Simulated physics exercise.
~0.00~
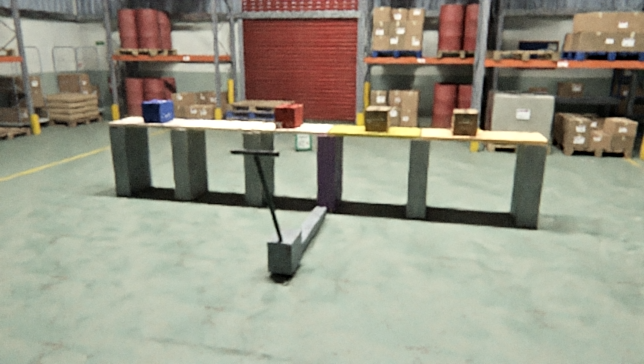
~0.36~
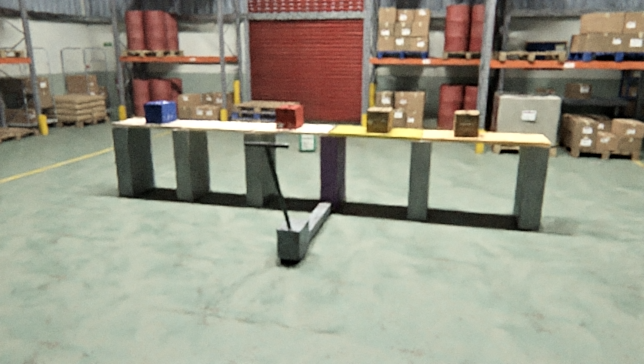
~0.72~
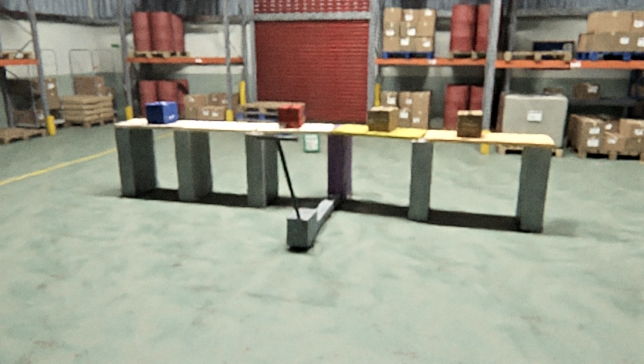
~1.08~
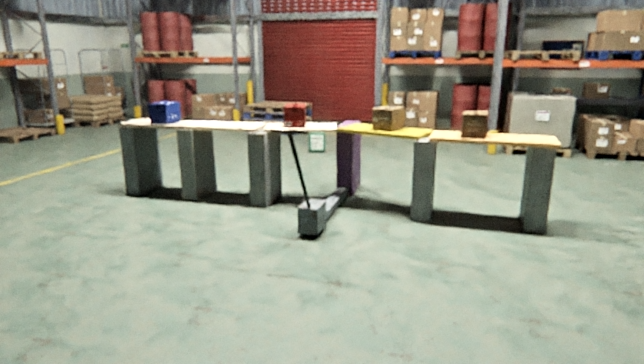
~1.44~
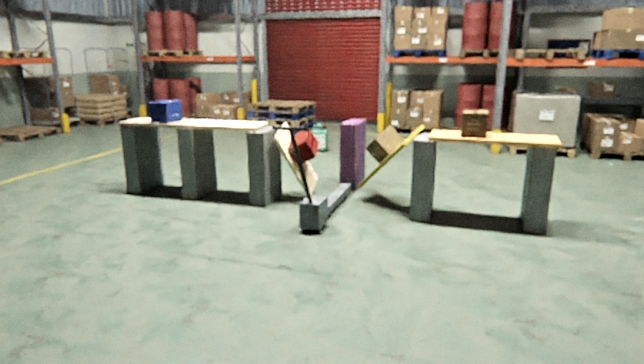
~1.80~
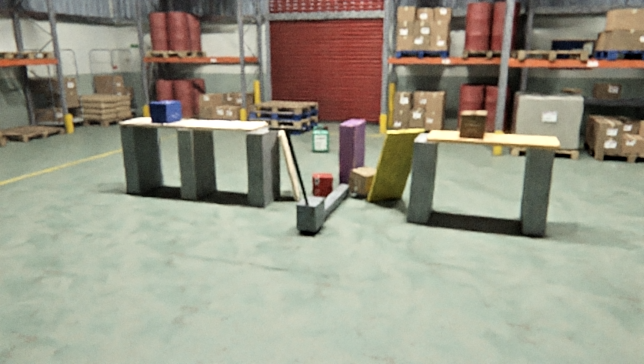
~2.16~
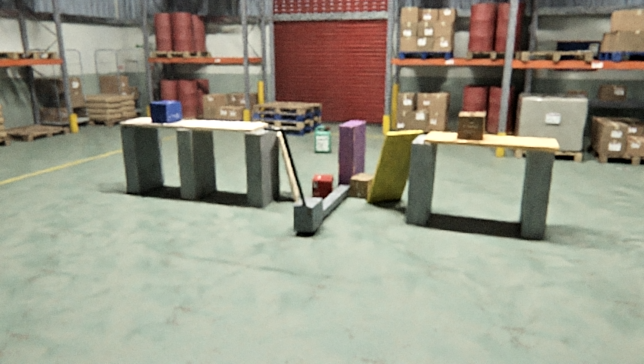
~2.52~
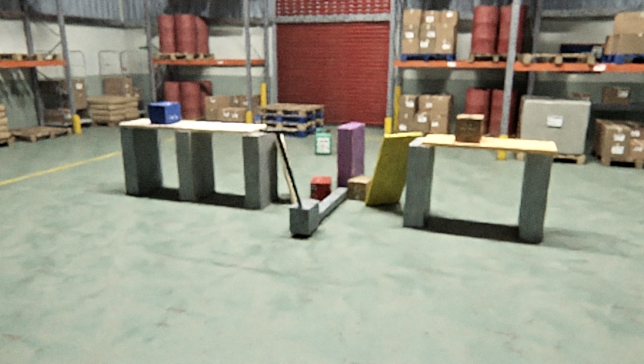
At the start, a row of boards rests on grey uprights and one purple upright in a warehouse, with blue, red and brown cartons on top. A low jack with a tall handle slides away from the viewer and slightly right, toward the purple upright. The upright shifts back but stays standing, and the boards on either side lose their support. The pale board and the yellow board tip into the gap, and the red carton and a brown carton slide off to the floor. Finally, both boards lean steeply against neighbouring uprights, while the outer spans still stand with their cartons.
